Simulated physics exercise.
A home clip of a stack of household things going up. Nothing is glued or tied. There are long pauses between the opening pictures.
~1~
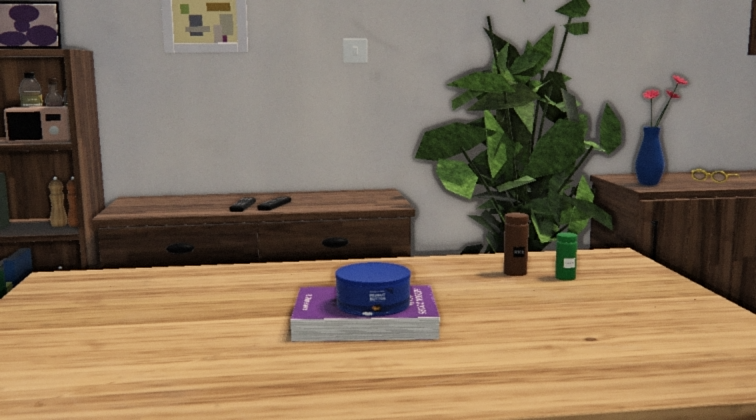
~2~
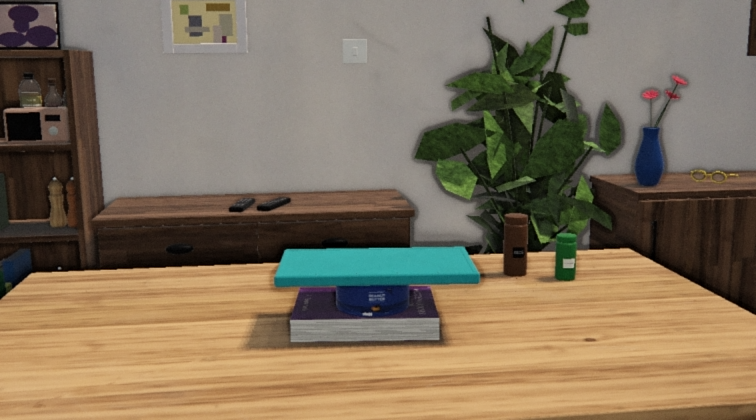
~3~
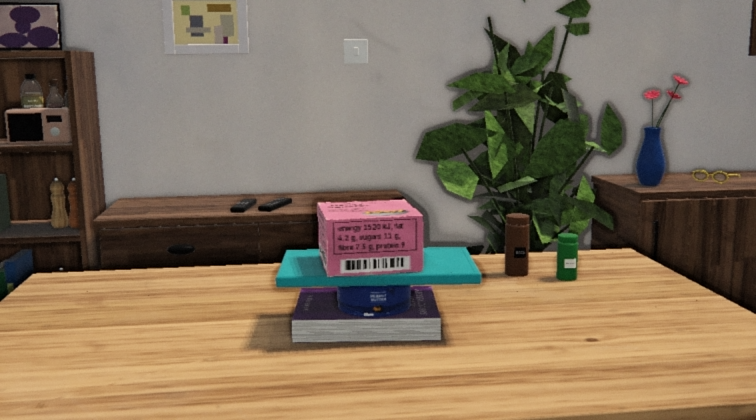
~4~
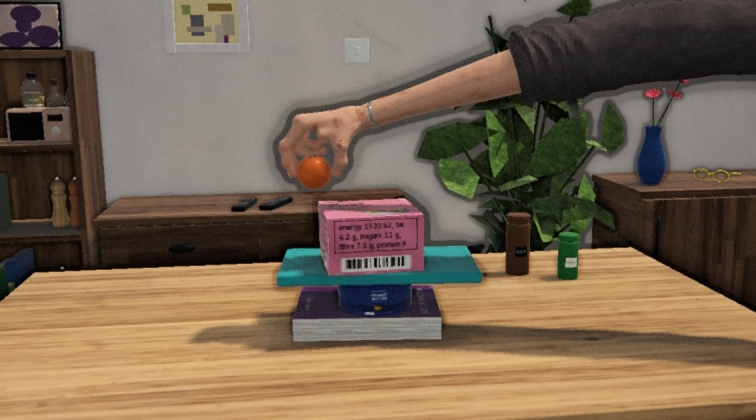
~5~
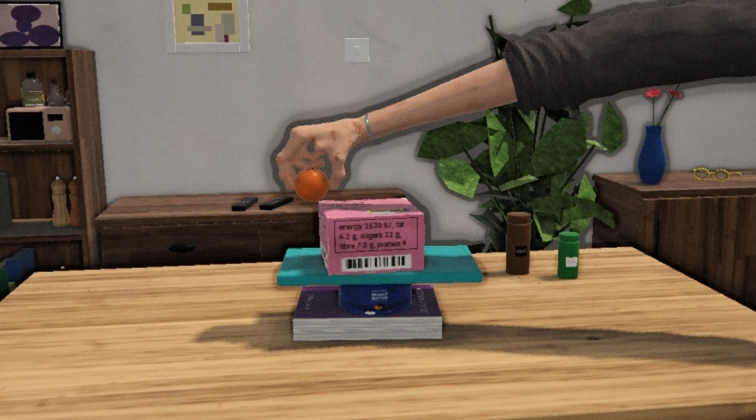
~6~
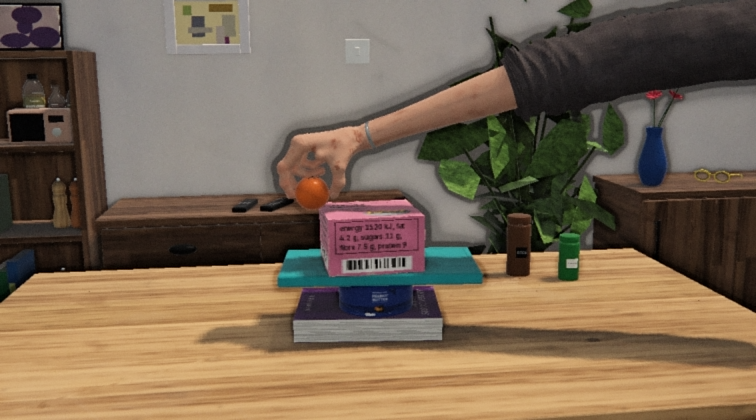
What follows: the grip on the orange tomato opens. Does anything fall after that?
Outcome: The pile loses its balance.
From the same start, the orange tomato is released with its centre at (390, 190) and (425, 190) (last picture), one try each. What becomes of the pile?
First, it keeps its balance; second, it comes apart.
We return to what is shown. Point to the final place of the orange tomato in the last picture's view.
Near (289, 251).
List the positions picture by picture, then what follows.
The last thing is not in view yet, in the first picture.
The last thing is not in view yet; brown shaker (516, 245), in the second picture.
The last thing is not in view yet; turquoise tray (378, 266), in the third picture.
Still above its spot; orange tomato (314, 172); pink box (369, 235), in the fourth picture.
Still above its spot; orange tomato (311, 184); brown shaker (518, 243), in the fifth picture.
In place under the hand; orange tomato (312, 193); turquoise tray (379, 266), in the sixth picture.
Then, 0.30 s after the last picture, orange tomato now fallen.
Then, 1.20 s after the last picture, nothing new.
Then, 2.40 s after the last picture, orange tomato resting near (288, 251).
At rest, fallen, orange tomato; the other 6 in place. Seen from the same camera at the end, orange tomato near (288, 251). The pile comes apart.
